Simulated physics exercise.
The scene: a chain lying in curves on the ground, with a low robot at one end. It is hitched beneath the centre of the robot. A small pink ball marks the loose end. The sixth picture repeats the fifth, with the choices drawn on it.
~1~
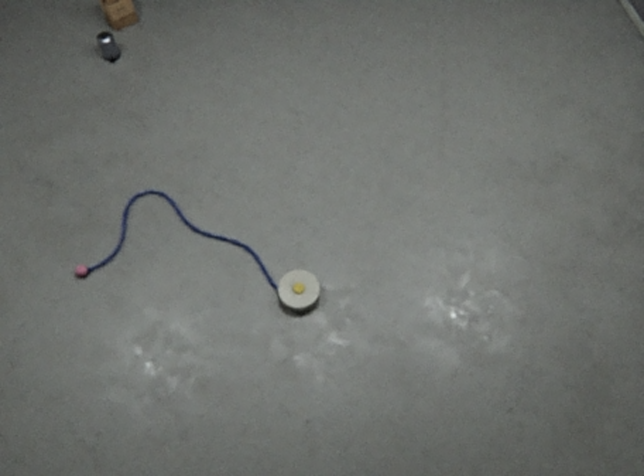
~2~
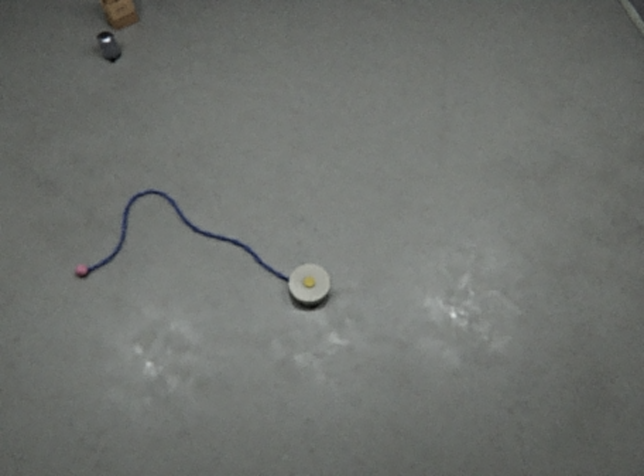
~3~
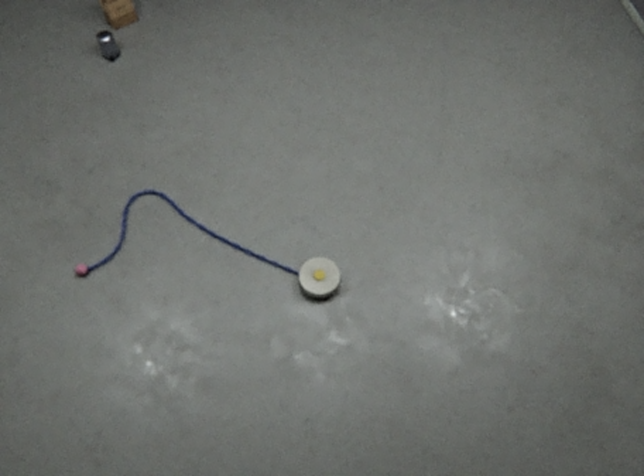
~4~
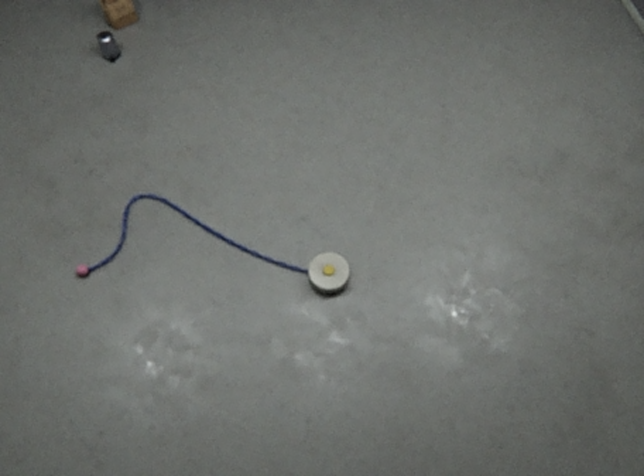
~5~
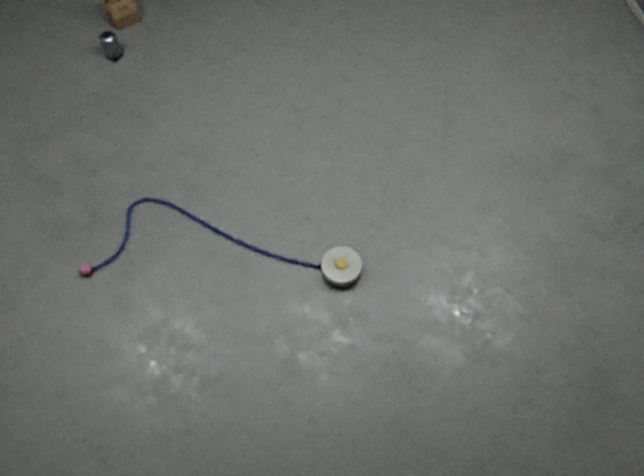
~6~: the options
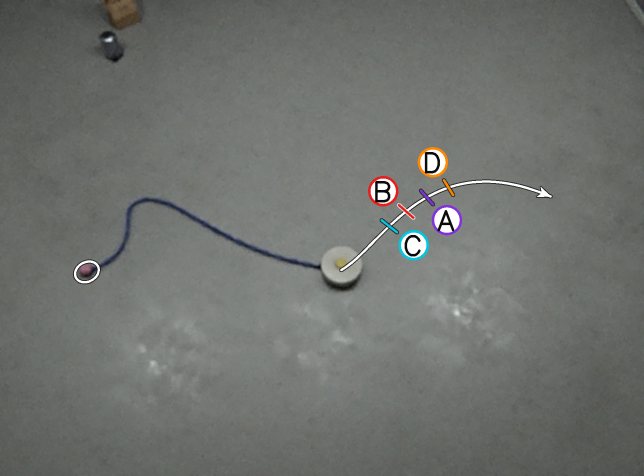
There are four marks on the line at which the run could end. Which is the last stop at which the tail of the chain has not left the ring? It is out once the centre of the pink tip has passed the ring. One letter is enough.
Stop at B.
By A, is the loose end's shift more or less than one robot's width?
By then, less.
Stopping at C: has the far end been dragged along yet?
By then, no.
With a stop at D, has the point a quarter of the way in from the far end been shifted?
Yes.
On the marked copy, A at (427, 197); B at (406, 211); C at (389, 226); D at (449, 188); the ring at (87, 272); the route from (341, 270) via (434, 193) to (551, 197).
Taking B. A third of the way, robot (366, 246), middle of the chain (205, 224), free end (85, 270).
Two thirds of the way, robot (388, 225), middle of the chain (224, 228), free end (85, 270).
When it is over, robot (407, 208), middle of the chain (245, 228), free end (88, 269); the free end is still in its ring.
As for the rest, A drags the free end to (108, 257); C is safe but short; D drags the free end to (134, 248).
